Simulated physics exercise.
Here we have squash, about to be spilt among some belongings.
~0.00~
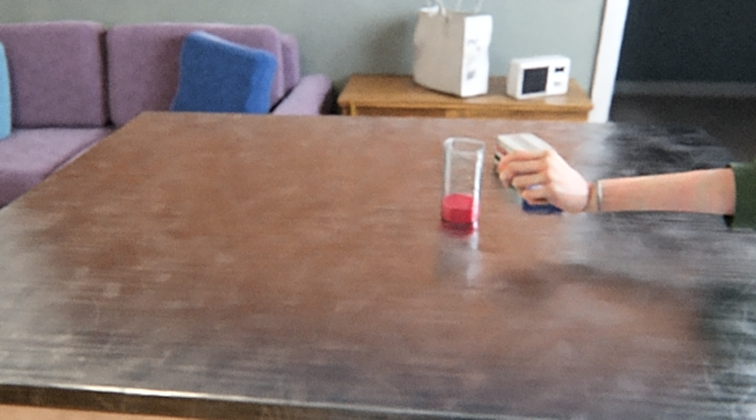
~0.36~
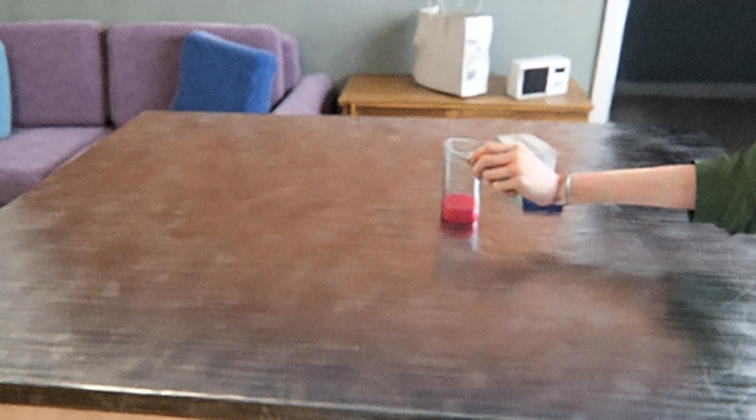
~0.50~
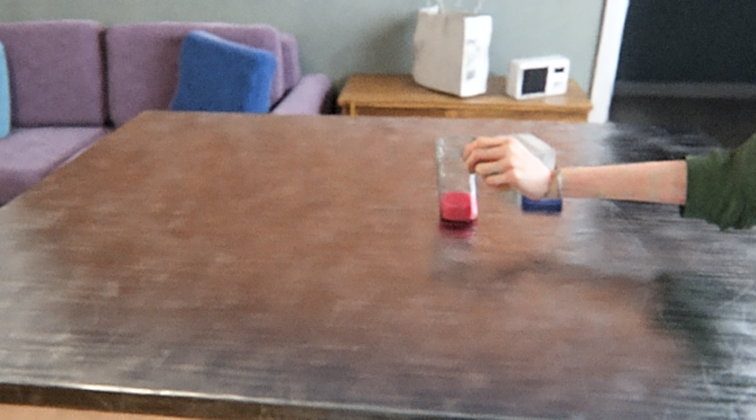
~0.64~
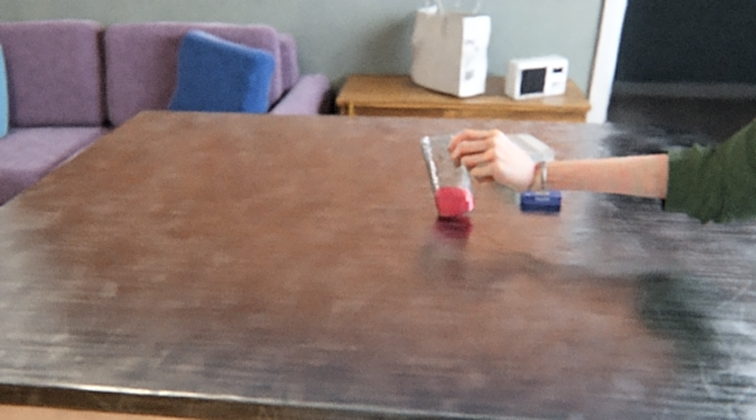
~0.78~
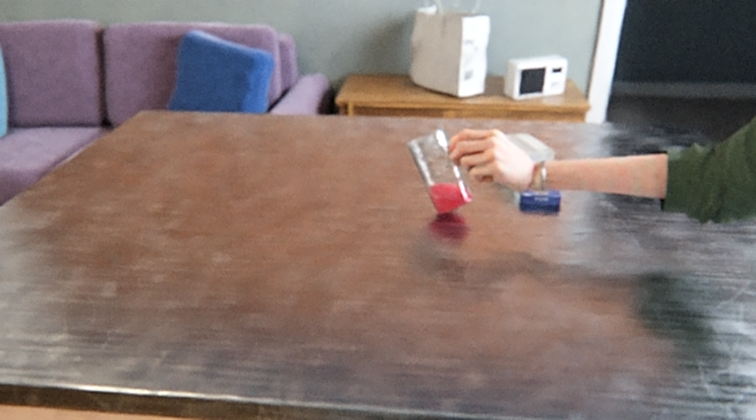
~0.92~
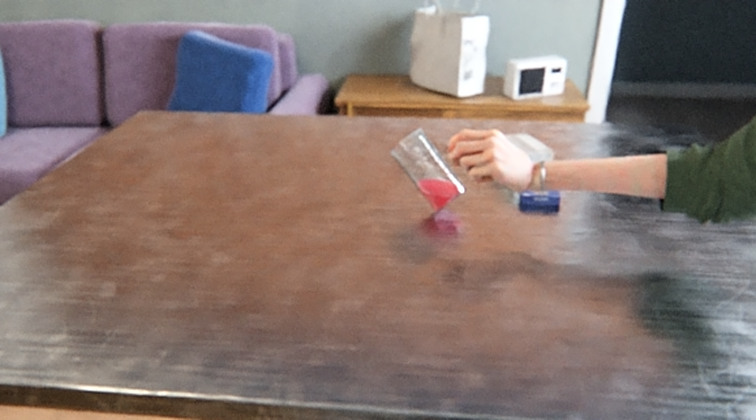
In the video, a hand reaches leftward across a dark wooden table to a clear beaker holding some red liquid and pushes its upper part, and the beaker tilts steadily to the left beside a small blue-based container.
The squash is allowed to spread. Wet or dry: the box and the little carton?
As for the box, it keeps clear of it, and the little carton keeps clear of it.
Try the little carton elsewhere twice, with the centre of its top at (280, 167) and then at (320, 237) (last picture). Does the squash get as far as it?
The first time it gets caught, and the second time it is missed.
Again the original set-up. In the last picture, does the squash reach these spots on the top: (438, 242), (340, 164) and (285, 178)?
Well, in sequence: Spill-free, spilled on, spilled on.
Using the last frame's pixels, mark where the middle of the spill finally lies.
Roughly at (305, 167).
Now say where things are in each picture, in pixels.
In the first frame, it stands upright; beaker (462, 180) about a quarter full; box (526, 143); little carton (544, 190).
The second frame shows pushed off balance; beaker about a quarter full, surface at (461, 201).
The third frame shows pushed off balance; beaker (457, 177) about a quarter full; little carton (543, 190).
The fourth frame shows pushed off balance; beaker about a quarter full, surface at (453, 195); box (524, 143).
In the fifth frame, it is falling; beaker (440, 170) tipped 30°.
In the sixth frame, it is falling; beaker (428, 171) tipped 50°; box (522, 143); little carton (540, 191).
Around 1.5 s, the puddle covers about as much as a plate; the box is still dry; the little carton is still dry.
Around 3.6 s, the puddle covers about as much as a plate; the box is still dry; the little carton is still dry.
